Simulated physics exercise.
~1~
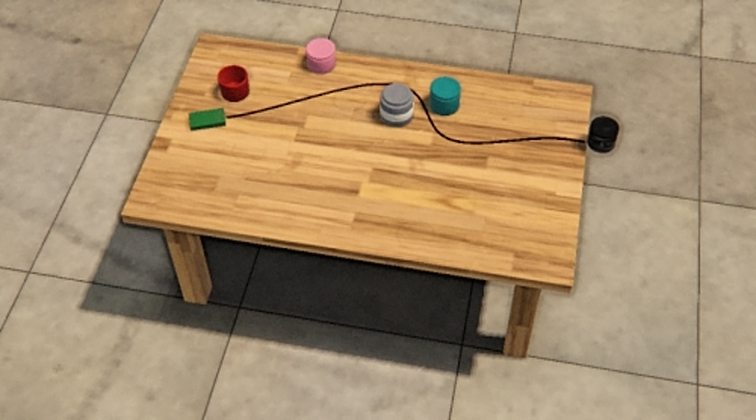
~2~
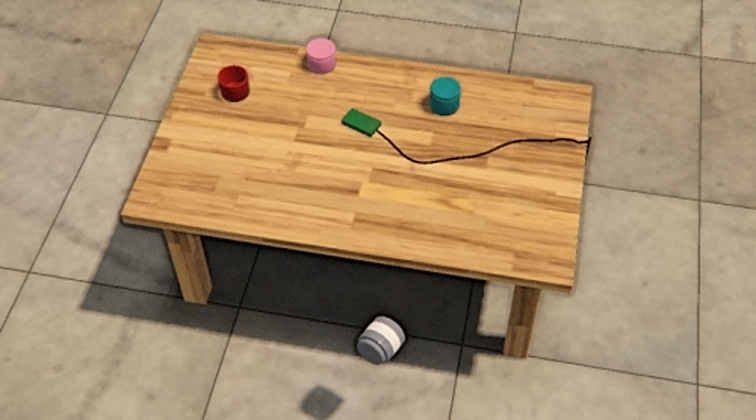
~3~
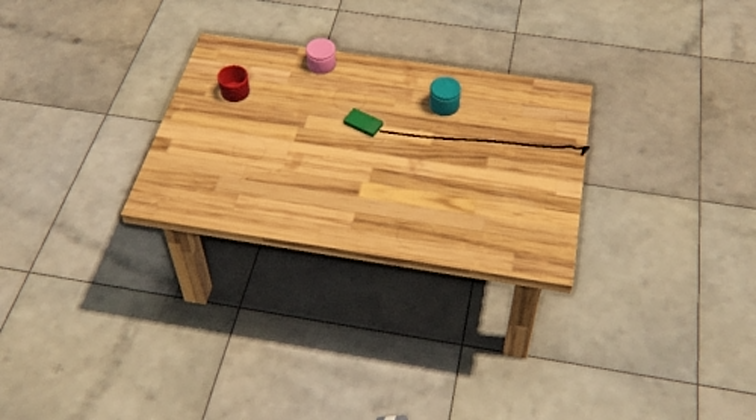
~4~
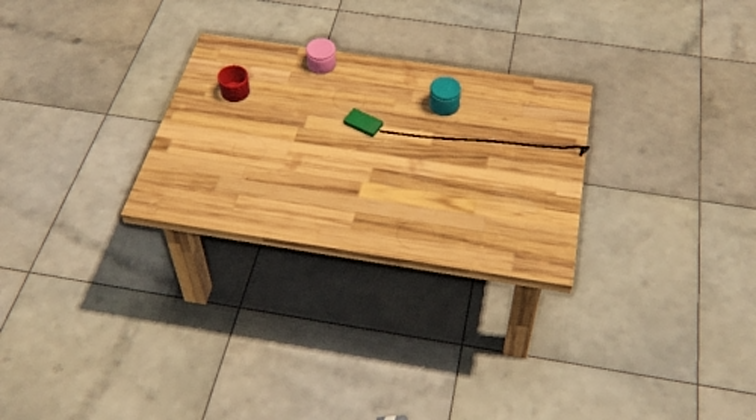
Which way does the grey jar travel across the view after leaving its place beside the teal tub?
The grey jar moves down the view, leaving the table and ending barely visible at the bottom.
